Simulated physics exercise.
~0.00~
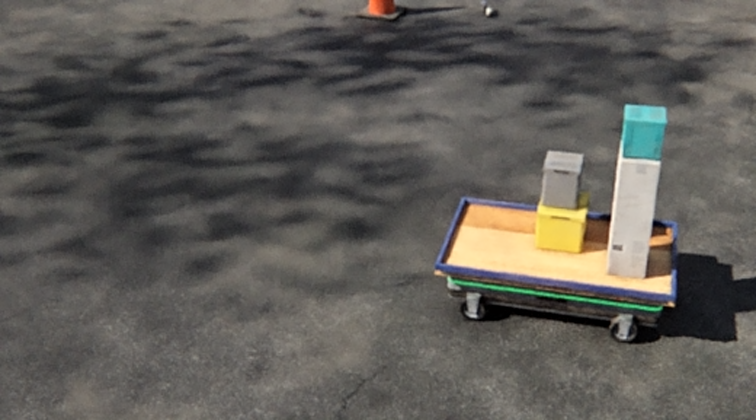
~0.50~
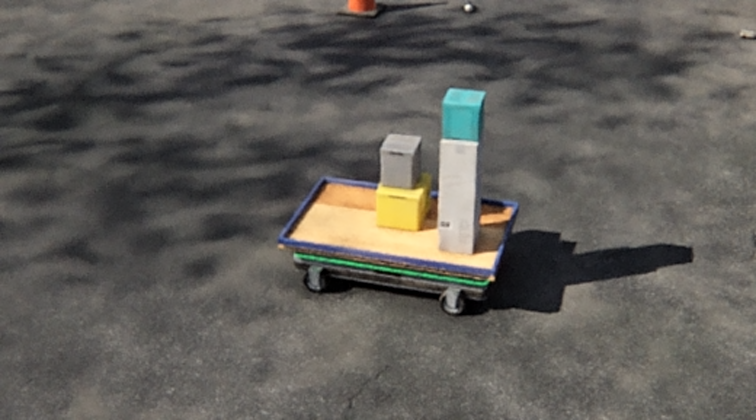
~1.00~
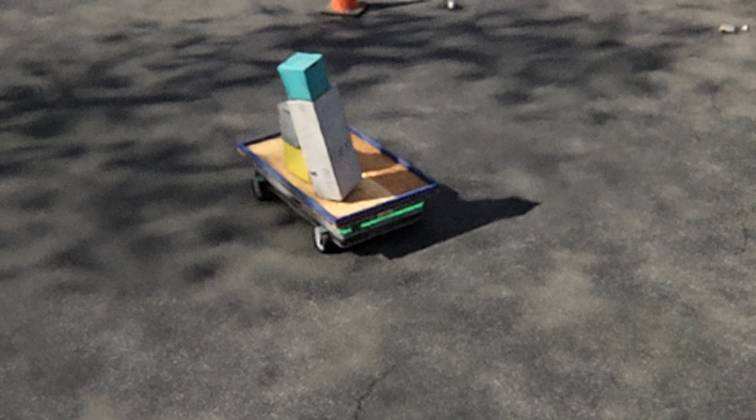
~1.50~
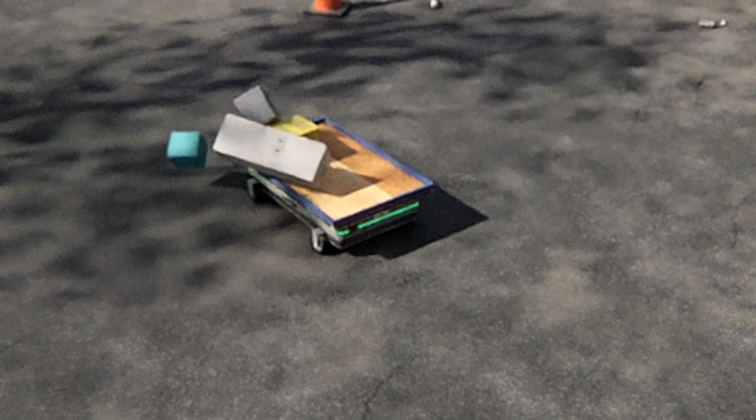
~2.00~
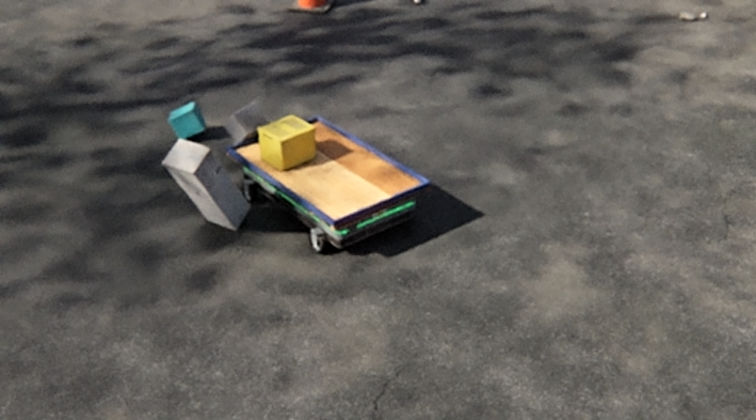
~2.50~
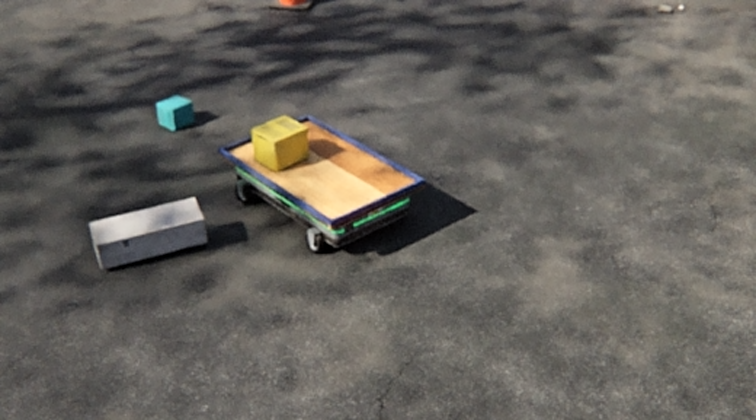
A low, flat cart with a blue rim rolls leftward across shadow-dappled asphalt, seen from slightly above, with an orange cone in the background. It carries a grey box stacked on a yellow one, beside a tall white box topped with a turquoise one. As the cart turns away from the viewer, the white box leans. The cart stops, and the turquoise box flies off to the left while the white and grey boxes tumble after it. The white box and turquoise box end apart on the ground, the grey one is out of sight, and the yellow box remains aboard.
